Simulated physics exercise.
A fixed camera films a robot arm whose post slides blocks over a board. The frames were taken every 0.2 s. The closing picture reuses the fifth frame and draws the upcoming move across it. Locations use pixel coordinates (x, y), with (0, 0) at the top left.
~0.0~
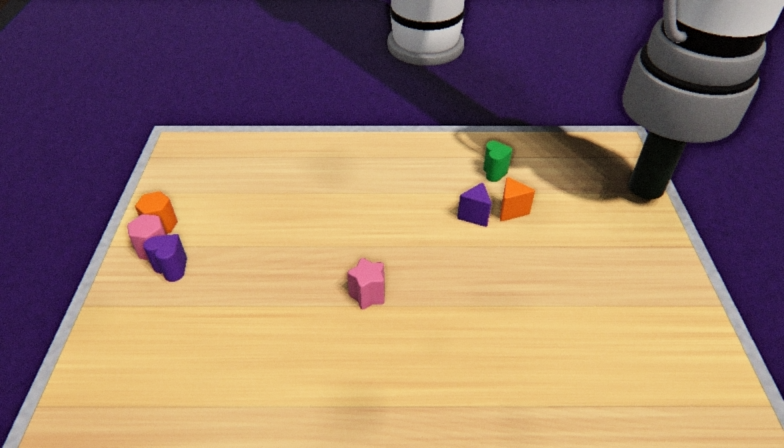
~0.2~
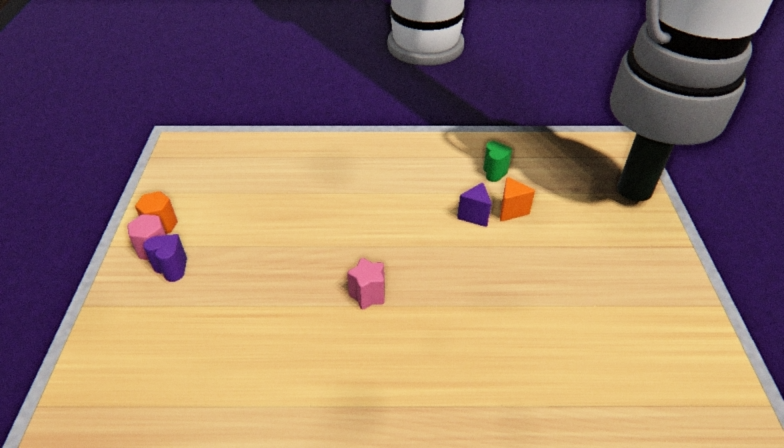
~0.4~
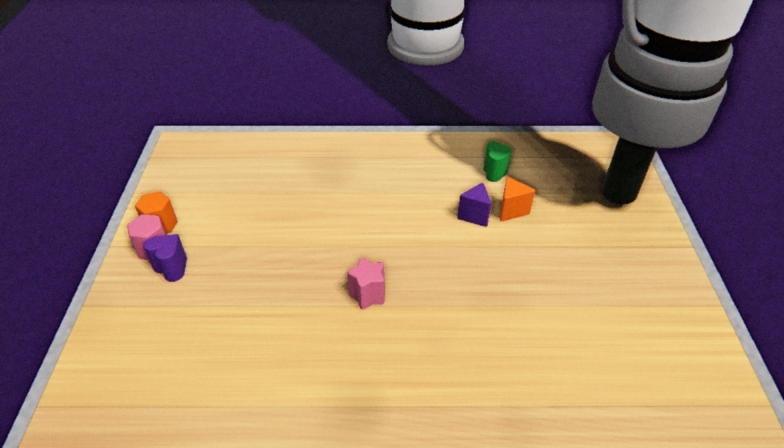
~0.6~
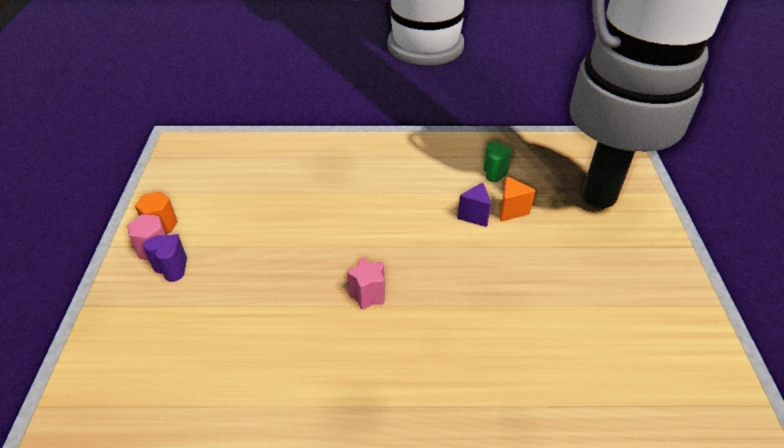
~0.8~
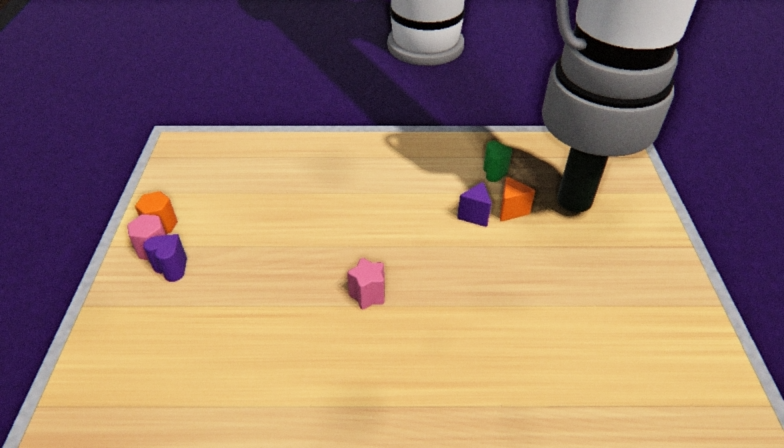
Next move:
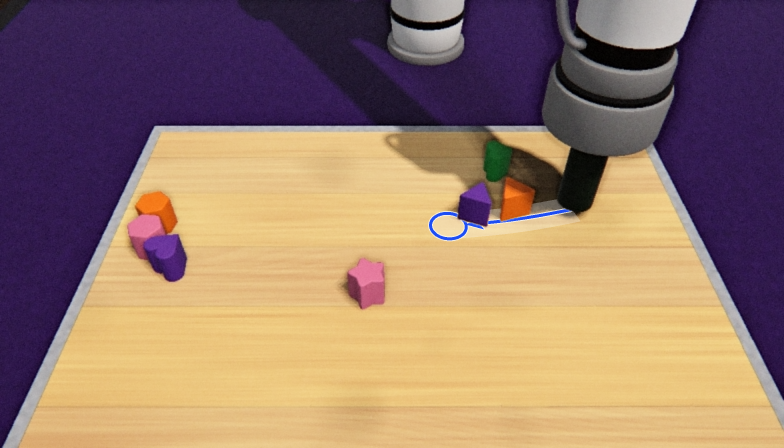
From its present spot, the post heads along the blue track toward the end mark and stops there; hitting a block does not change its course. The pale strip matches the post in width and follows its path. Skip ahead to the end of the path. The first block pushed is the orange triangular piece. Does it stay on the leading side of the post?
Final position: Ahead.
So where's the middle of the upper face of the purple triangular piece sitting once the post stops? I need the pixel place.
Its top middle is near (406, 178).
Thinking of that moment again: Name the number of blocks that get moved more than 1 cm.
Two will move.
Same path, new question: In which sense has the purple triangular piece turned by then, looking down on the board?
Spin direction: Clockwise.
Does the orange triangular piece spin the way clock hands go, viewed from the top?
Yes, that is how it ends up.
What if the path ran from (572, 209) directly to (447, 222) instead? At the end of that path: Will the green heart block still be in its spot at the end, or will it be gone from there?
It keeps its position.
The line goes from (572, 209) via (533, 217) and (491, 222), ending at (448, 226).
On the path given first. One third of the way, post at (535, 208); orange triangular piece at (501, 187), turned 15° clockwise.
Two thirds of the way, post at (492, 214); purple triangular piece at (434, 189), turned 45° clockwise; orange triangular piece at (459, 190), turned 25° clockwise.
At the end, post at (449, 217); purple triangular piece at (406, 178), turned 85° clockwise; green heart block unmoved; orange triangular piece at (424, 189), turned 65° clockwise.
